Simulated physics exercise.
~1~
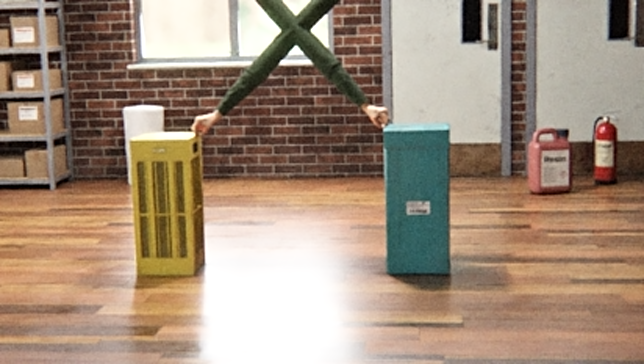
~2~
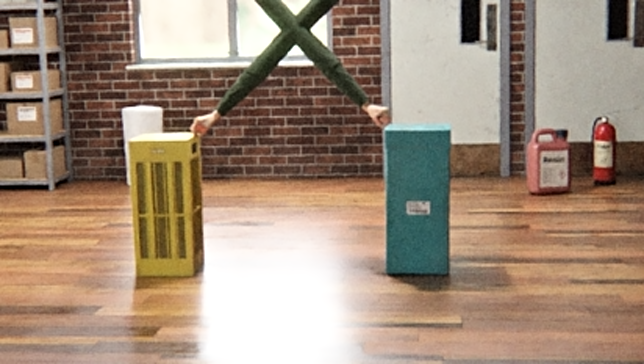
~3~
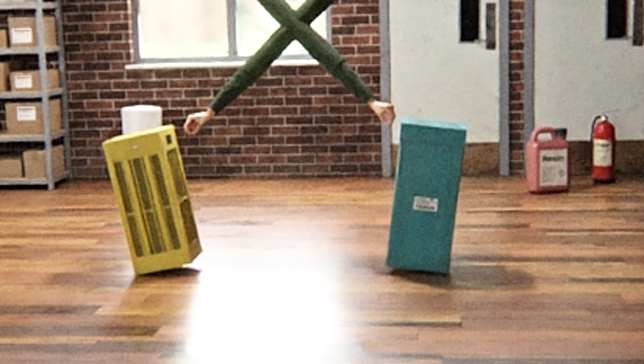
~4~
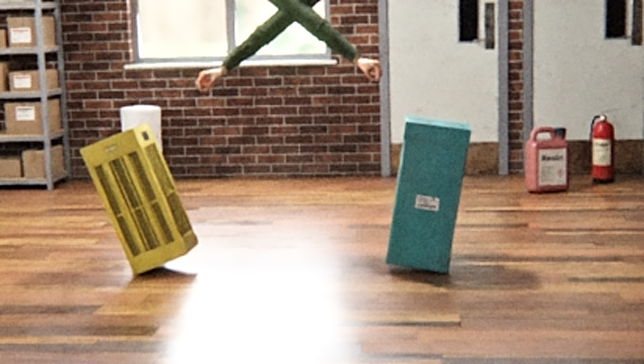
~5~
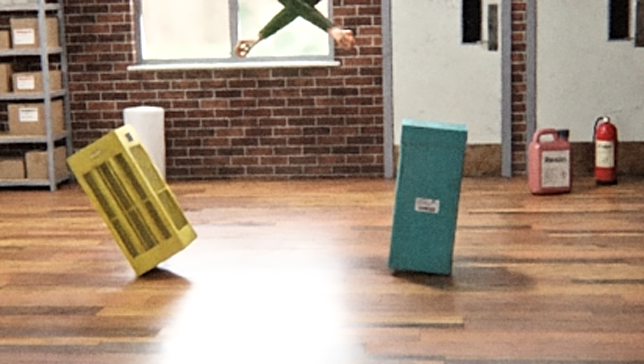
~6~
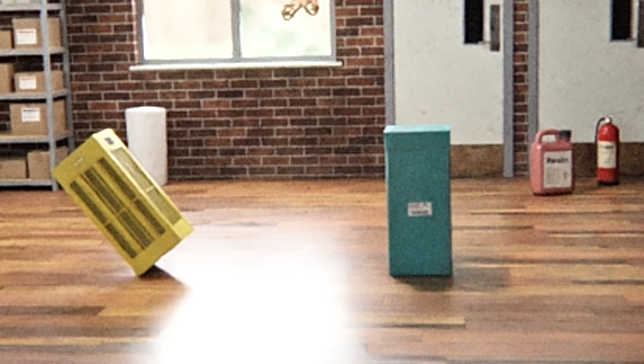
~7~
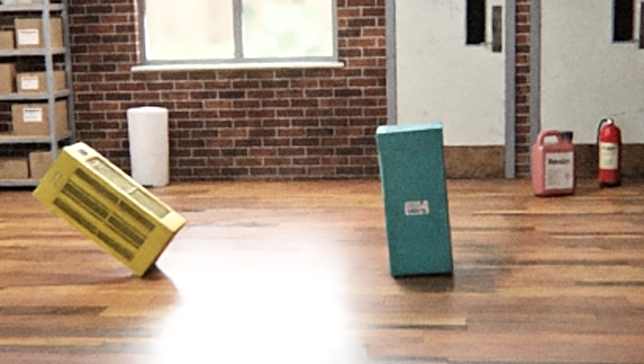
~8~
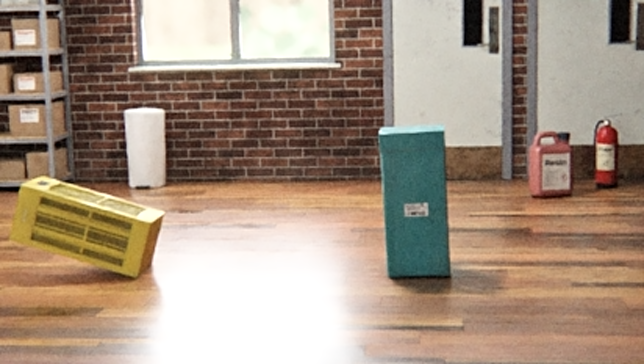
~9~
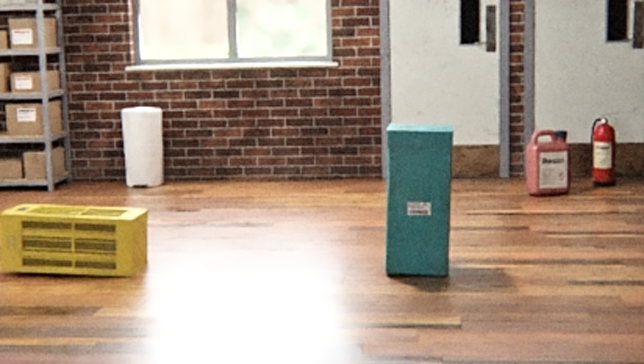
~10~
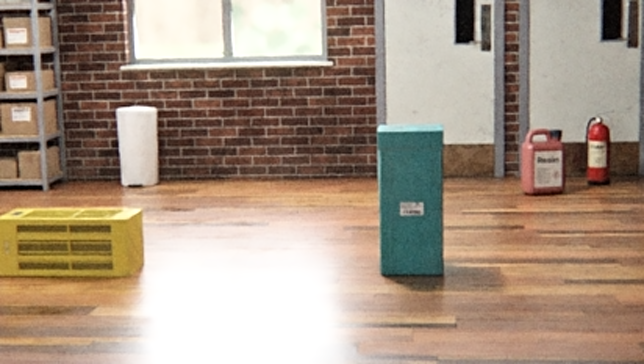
Brick-walled storeroom with crossed arms releasing two leaning boxes, the yellow crate toppling left onto its side, the turquoise one rocking back upright.
